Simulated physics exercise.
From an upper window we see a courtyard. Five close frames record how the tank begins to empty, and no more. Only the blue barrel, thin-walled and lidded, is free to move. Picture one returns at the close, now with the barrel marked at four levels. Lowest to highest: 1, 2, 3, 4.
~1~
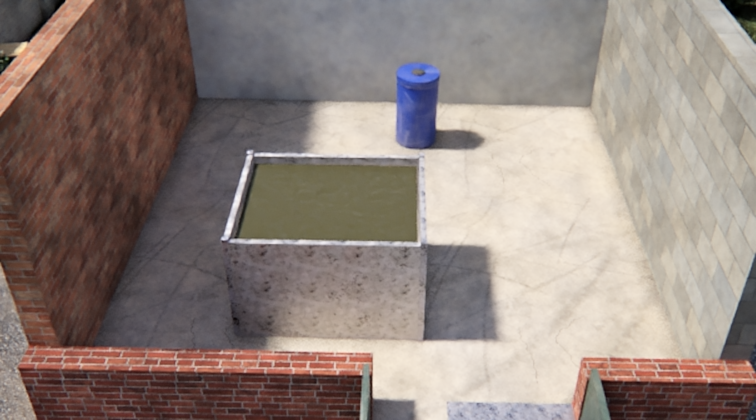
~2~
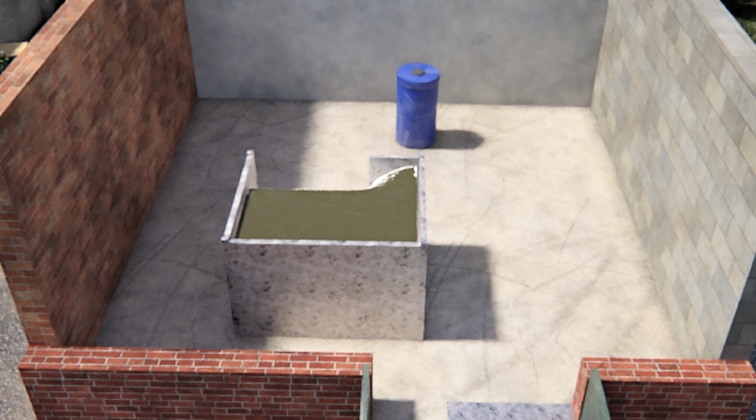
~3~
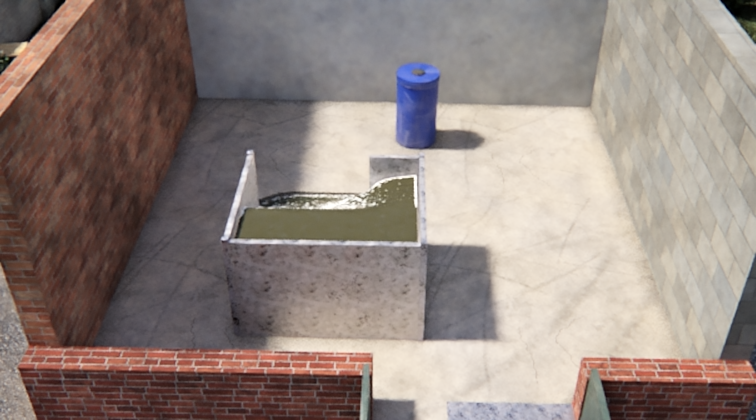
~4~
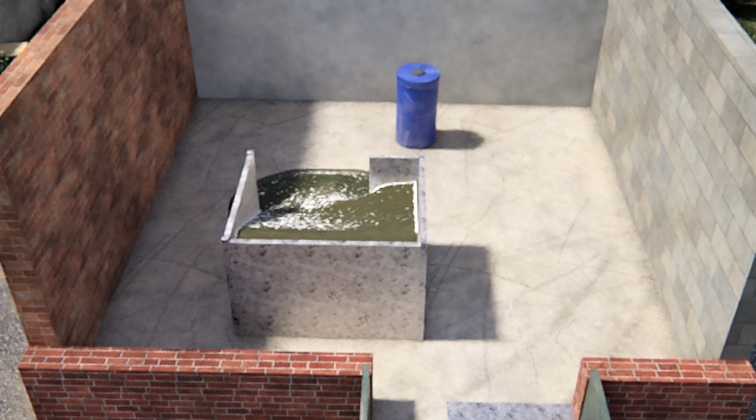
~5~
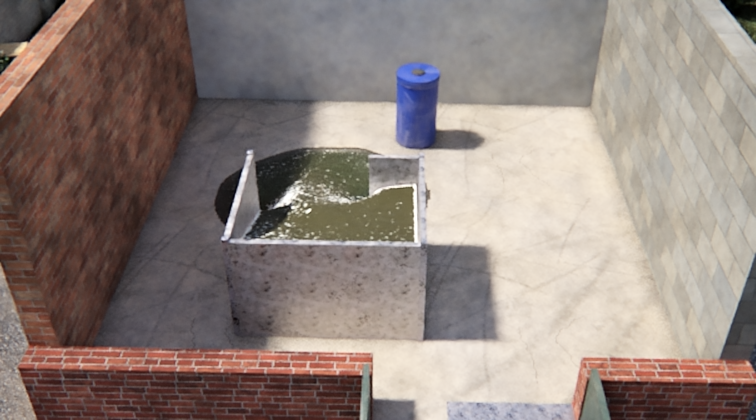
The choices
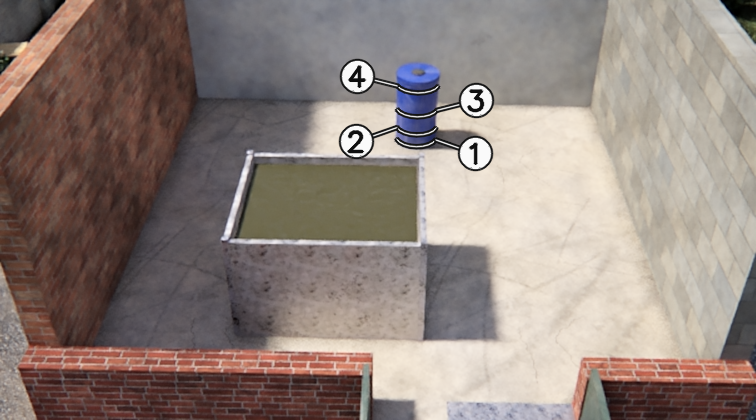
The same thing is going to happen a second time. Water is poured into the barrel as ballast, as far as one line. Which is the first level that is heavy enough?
Take 3.
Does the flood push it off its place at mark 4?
No, not at all.
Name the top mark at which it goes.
The answer is 2.
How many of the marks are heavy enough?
Two of them.
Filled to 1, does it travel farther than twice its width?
Yes.
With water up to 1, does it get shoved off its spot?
Yes, it does.
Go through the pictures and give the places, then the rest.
Lid of the blue barrel at (417, 73); tank full, its middle at (331, 203); open gate at (476, 359), in the first picture.
Water covers 2 % of the ground, mostly out of sight from here, in the second picture.
Water covers 5 % of the ground, mostly out of sight from here, in the third picture.
Water covers 9 % of the ground, mostly out of sight from here, in the fourth picture.
Lid of the blue barrel at (417, 73); 13 % of the ground under water, its edge towards the barrel at (346, 150), in the fifth picture.
In white, 1 at (416, 146); 2 at (416, 134); 3 at (417, 116); 4 at (417, 92); from the bottom up 1, 2, 3, 4.
With 1, it is pushed about 7 times its own width away.
With 2, it is pushed about 3 times its own width away.
With 3, it does not move.
With 4, it does not move.
